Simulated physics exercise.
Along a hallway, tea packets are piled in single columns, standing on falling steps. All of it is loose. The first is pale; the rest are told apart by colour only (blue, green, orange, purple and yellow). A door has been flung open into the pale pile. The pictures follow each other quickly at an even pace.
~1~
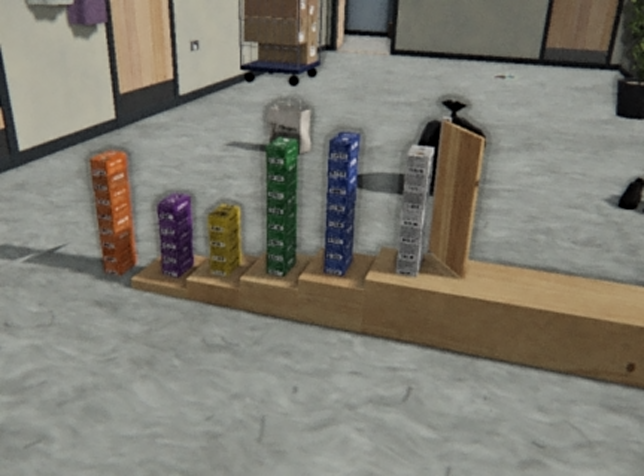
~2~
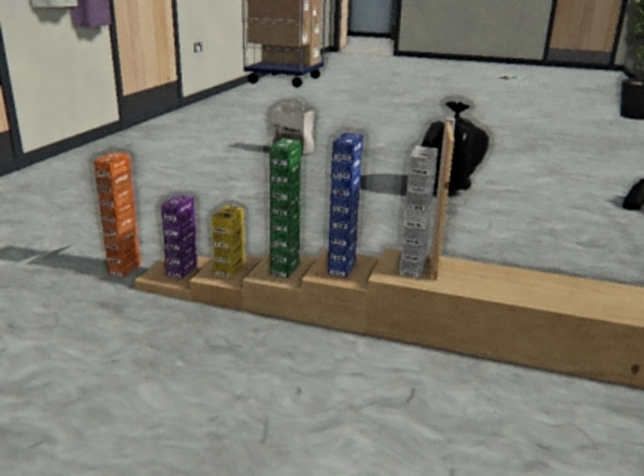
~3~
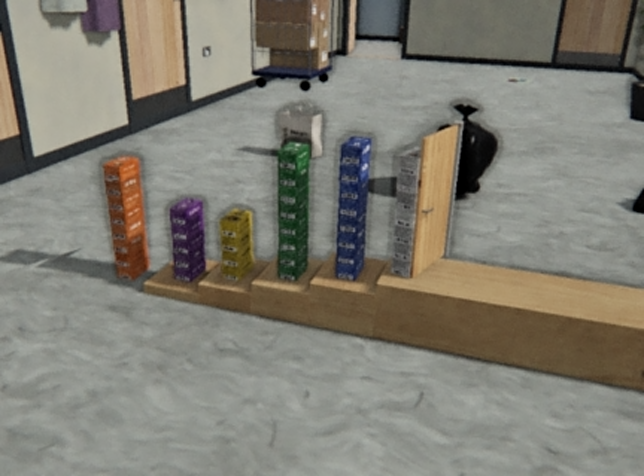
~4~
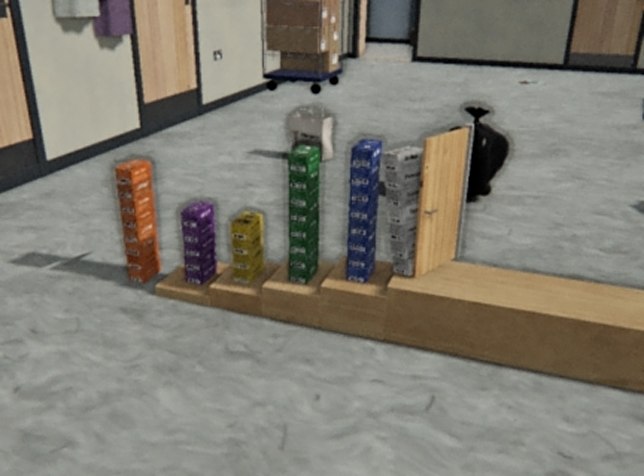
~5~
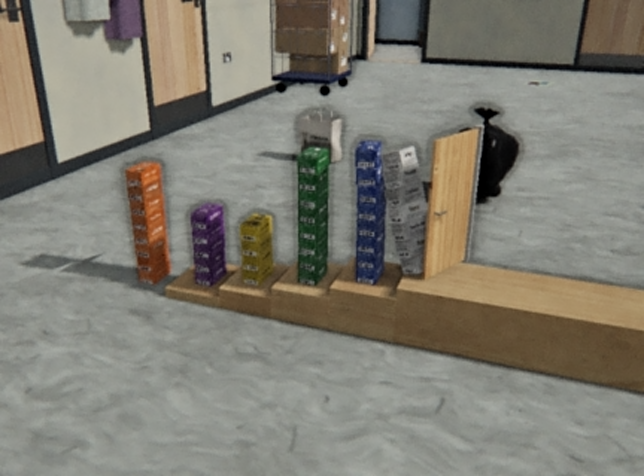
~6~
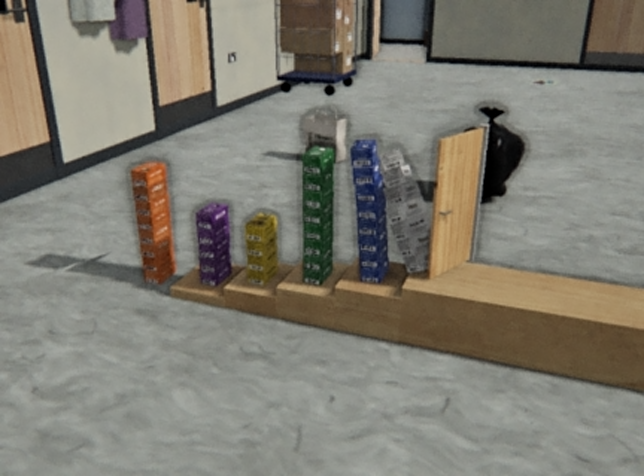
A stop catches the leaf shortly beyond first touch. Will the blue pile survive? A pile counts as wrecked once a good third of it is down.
In the end the blue column comes down.
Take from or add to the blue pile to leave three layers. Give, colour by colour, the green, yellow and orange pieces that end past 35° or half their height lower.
Pile by pile, green 0, yellow 0, orange 0.
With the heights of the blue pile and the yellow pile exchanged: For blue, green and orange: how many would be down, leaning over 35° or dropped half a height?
By colour: Blue 0, green 0, orange 0.
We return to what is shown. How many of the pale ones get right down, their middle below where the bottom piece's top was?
It comes to 7.
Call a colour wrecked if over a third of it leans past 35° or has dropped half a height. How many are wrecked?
The count is 5.
Soon, 7 of the pale pile down; none of the 8 blue packets down (0 of 33 in all colours); top blue packet tipped clearly; top green packet displaced a little.
A while on, 7 of the pale pile down; 8 of the 8 blue packets down (10 of 33 in all colours); top blue packet tipped well over, some two heights lower; top green packet tipped well over, about its own height lower.
Towards the end, 7 of the pale pile down; 8 of the 8 blue packets down (16 of 33 in all colours); top blue packet tipped steeply, some four heights lower; top green packet on its side.
Then, 7 of the pale pile down; 8 of the 8 blue packets down (28 of 33 in all colours); top blue packet tipped steeply, some eight heights lower; top green packet upside down.
Finally, 7 of the pale pile down; 8 of the 8 blue packets down (28 of 33 in all colours); top blue packet tipped steeply, some eight heights lower; top green packet upside down. Seen by the last camera, middles, top blue packet near (175, 244), top green packet near (143, 302).
